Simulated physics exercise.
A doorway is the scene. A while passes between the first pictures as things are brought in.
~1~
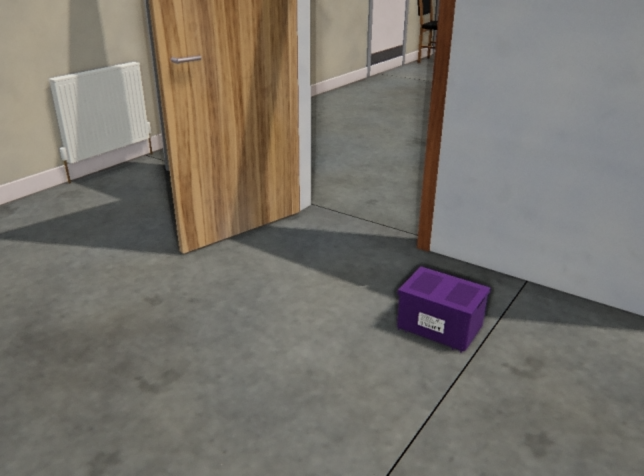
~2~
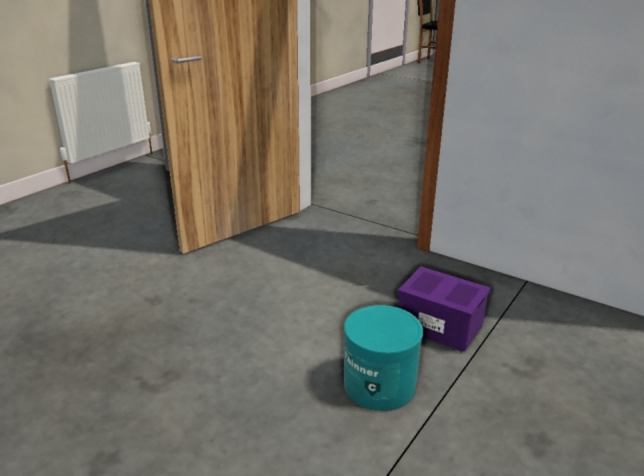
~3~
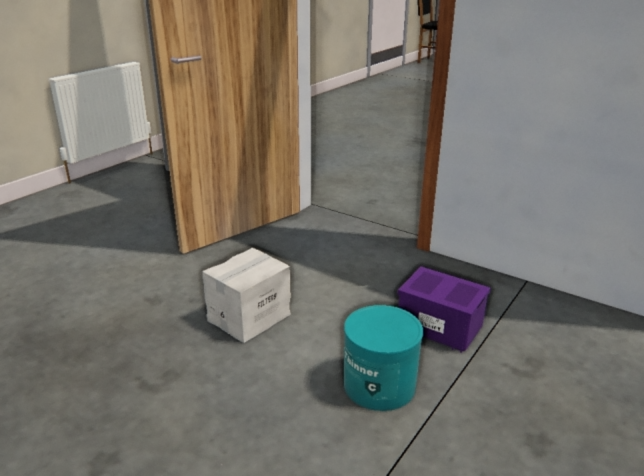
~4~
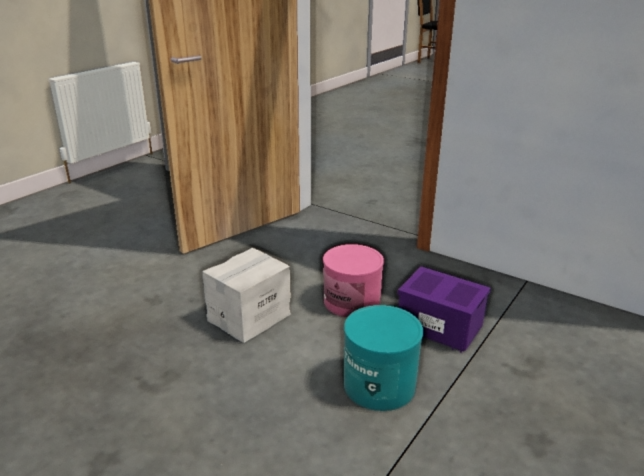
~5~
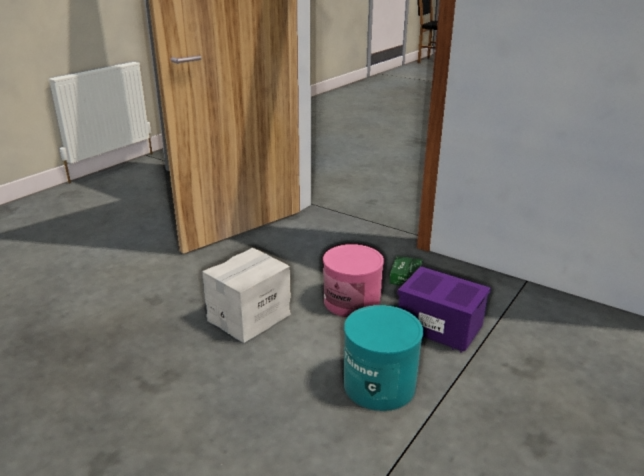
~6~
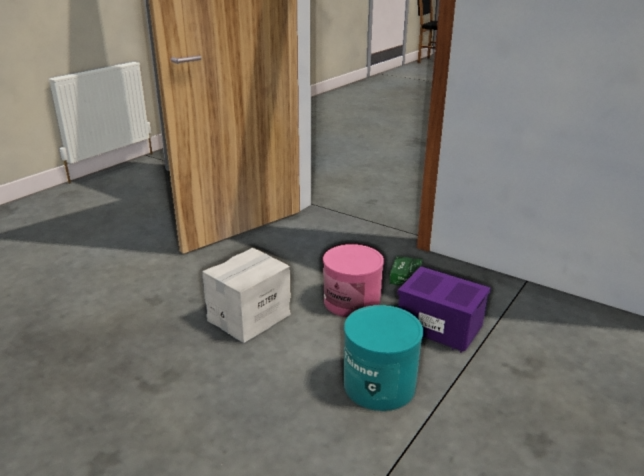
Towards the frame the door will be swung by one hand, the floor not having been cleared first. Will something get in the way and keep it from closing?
It finishes its swing.
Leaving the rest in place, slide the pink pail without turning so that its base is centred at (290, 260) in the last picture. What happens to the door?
Well, after that the door gets caught.
Then, 0.90 s on from there, door 87° open.
Then, 1.60 s on from there, door 60° open.
Then, 2.10 s on from there, door 38° open.
Then, 2.70 s on from there, door 11° open.
In the end, door 0° open; all 5 unmoved. At the end, from the last picture's camera, green box near (406, 272).
